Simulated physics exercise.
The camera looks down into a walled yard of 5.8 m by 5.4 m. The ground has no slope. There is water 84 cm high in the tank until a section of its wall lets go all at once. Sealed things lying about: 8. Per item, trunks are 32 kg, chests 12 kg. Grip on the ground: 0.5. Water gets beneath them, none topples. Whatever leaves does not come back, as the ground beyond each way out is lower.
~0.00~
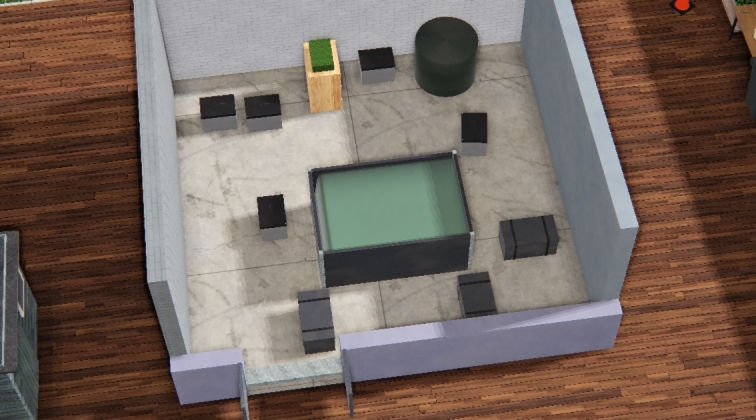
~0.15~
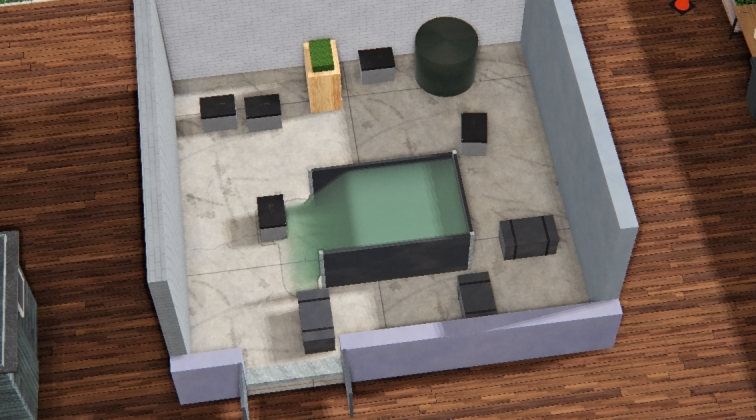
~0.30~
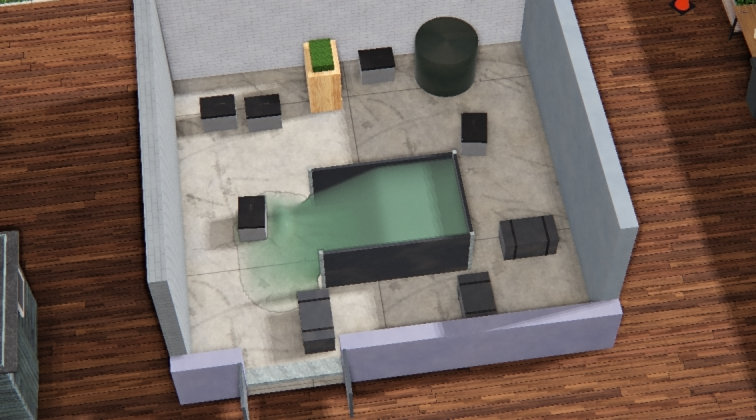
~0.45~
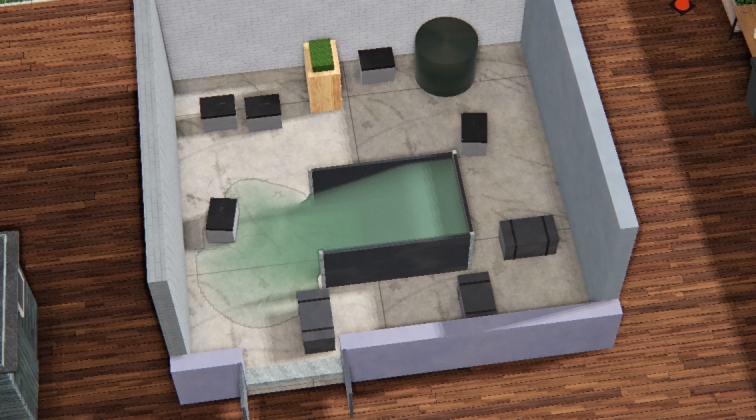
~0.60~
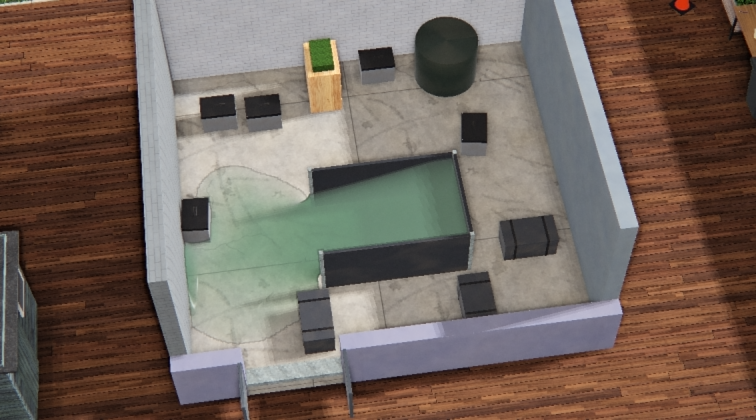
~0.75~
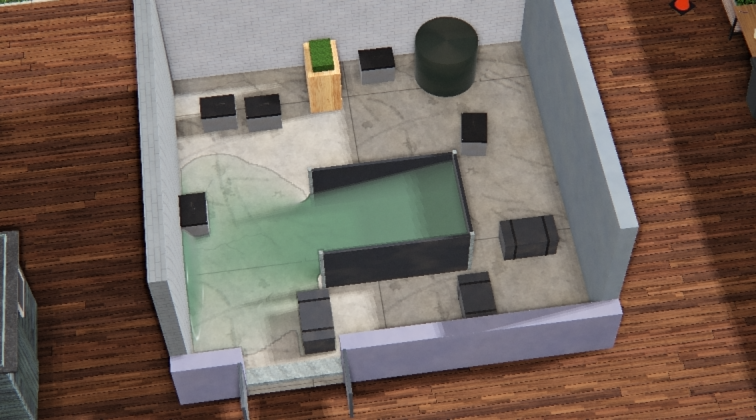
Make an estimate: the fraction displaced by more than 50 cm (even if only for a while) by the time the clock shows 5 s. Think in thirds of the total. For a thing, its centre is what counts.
Result: The highest band.
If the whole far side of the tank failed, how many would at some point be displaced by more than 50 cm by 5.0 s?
The count would be 4.
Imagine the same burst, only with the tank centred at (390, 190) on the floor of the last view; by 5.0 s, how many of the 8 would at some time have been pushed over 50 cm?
Then the count would be 6.
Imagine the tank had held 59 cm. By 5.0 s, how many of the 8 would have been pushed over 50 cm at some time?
Then it comes to 5.
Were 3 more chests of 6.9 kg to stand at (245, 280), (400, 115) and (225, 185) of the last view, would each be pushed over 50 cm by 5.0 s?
In the order asked: Farther than that, farther than that, farther than that.
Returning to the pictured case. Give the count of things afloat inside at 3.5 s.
Total: 3.
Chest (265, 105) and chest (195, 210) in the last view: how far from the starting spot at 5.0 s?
200 cm, then 250 cm.
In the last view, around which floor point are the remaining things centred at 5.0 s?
I'd say about (431, 189) in the last view.
After 1.1 s 1 of 8 are over 50 cm from their spots; 1 afloat.
After 2.2 s 2 of 8 are over 50 cm from their spots; 1 afloat.
After 3.5 s 4 of 8 are over 50 cm from their spots; 3 afloat.
After 5.0 s 6 of 8 are over 50 cm from their spots, and 6 have been at some point; 5 afloat.
